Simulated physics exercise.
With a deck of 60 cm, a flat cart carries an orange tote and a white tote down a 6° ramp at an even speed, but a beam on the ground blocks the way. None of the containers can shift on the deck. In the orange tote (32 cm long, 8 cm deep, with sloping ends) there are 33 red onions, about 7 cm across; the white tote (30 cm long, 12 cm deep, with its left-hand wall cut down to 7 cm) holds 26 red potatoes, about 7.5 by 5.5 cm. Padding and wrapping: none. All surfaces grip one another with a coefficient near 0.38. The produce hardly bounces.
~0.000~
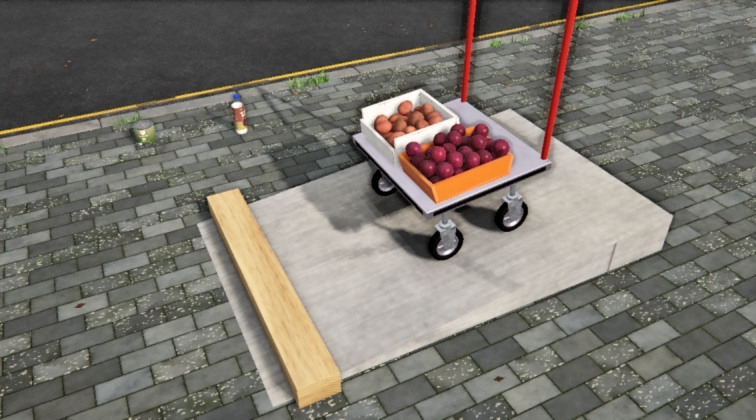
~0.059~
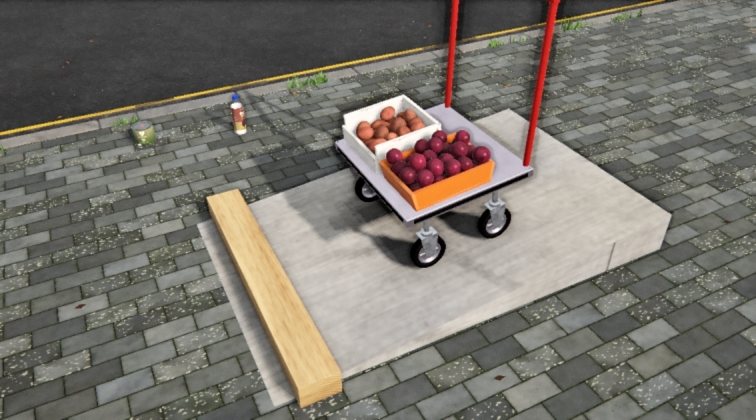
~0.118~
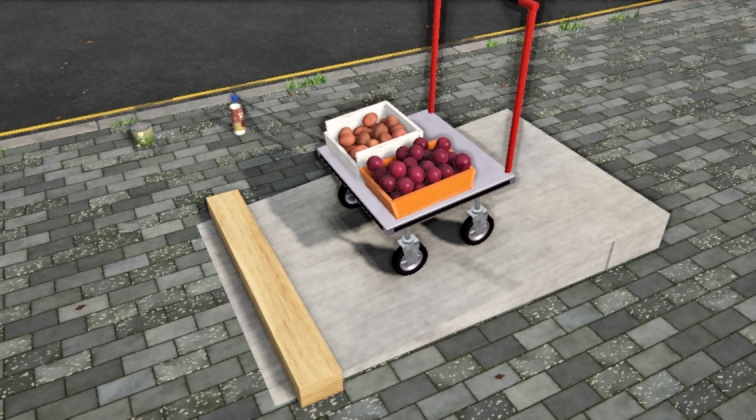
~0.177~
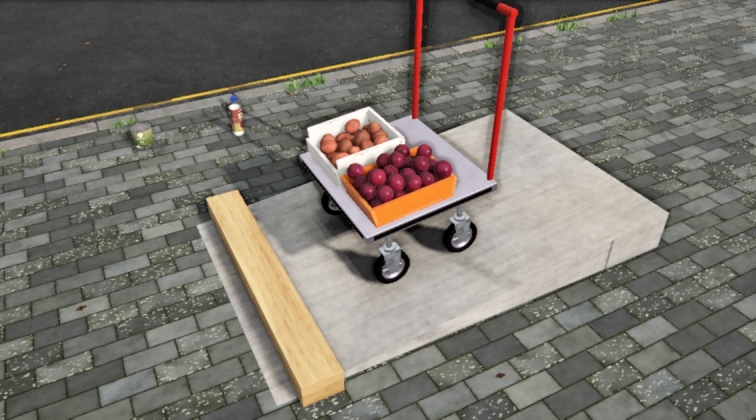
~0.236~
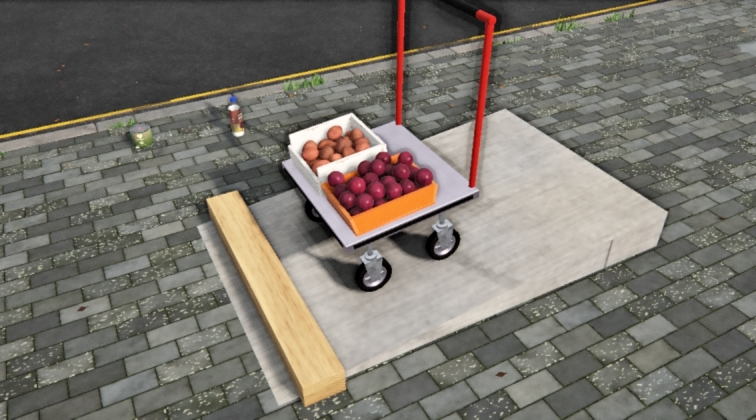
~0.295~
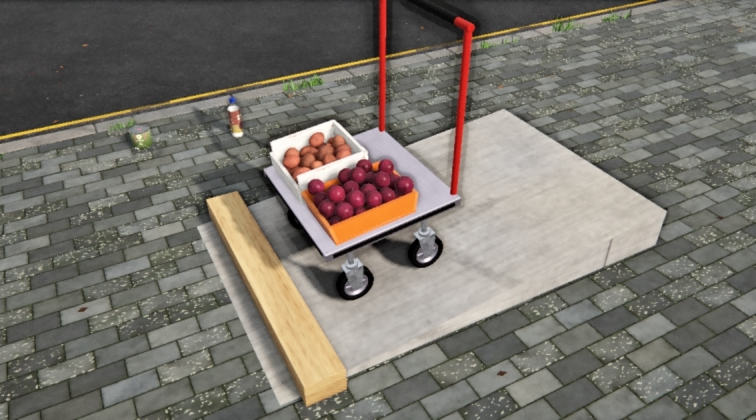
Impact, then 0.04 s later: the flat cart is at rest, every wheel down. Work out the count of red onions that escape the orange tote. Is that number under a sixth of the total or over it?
Most likely the spill exceeds a sixth.
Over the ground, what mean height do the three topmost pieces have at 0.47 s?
About 56 cm up, on average.
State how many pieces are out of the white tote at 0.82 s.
Out by then, roughly: White tote 0.
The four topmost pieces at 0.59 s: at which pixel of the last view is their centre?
Their mean place is near (296, 182) in the last picture.
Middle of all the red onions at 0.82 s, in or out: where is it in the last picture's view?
Middle approx. (301, 220).
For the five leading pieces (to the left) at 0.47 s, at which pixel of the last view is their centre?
Their mean place is near (277, 216).
After 0.37 s, the wheels strike.
After 0.47 s, 2 of 33 out of the orange tote and 0 of 26 out of the white tote.
After 0.59 s, 7 of 33 out of the orange tote and 0 of 26 out of the white tote.
After 0.82 s, 8 of 33 out of the orange tote and 0 of 26 out of the white tote.
Outcome (at 1.33 s), 10 of 33 out of the orange tote and 0 of 26 out of the white tote. Asked share, 10 of 33, 30 per cent.
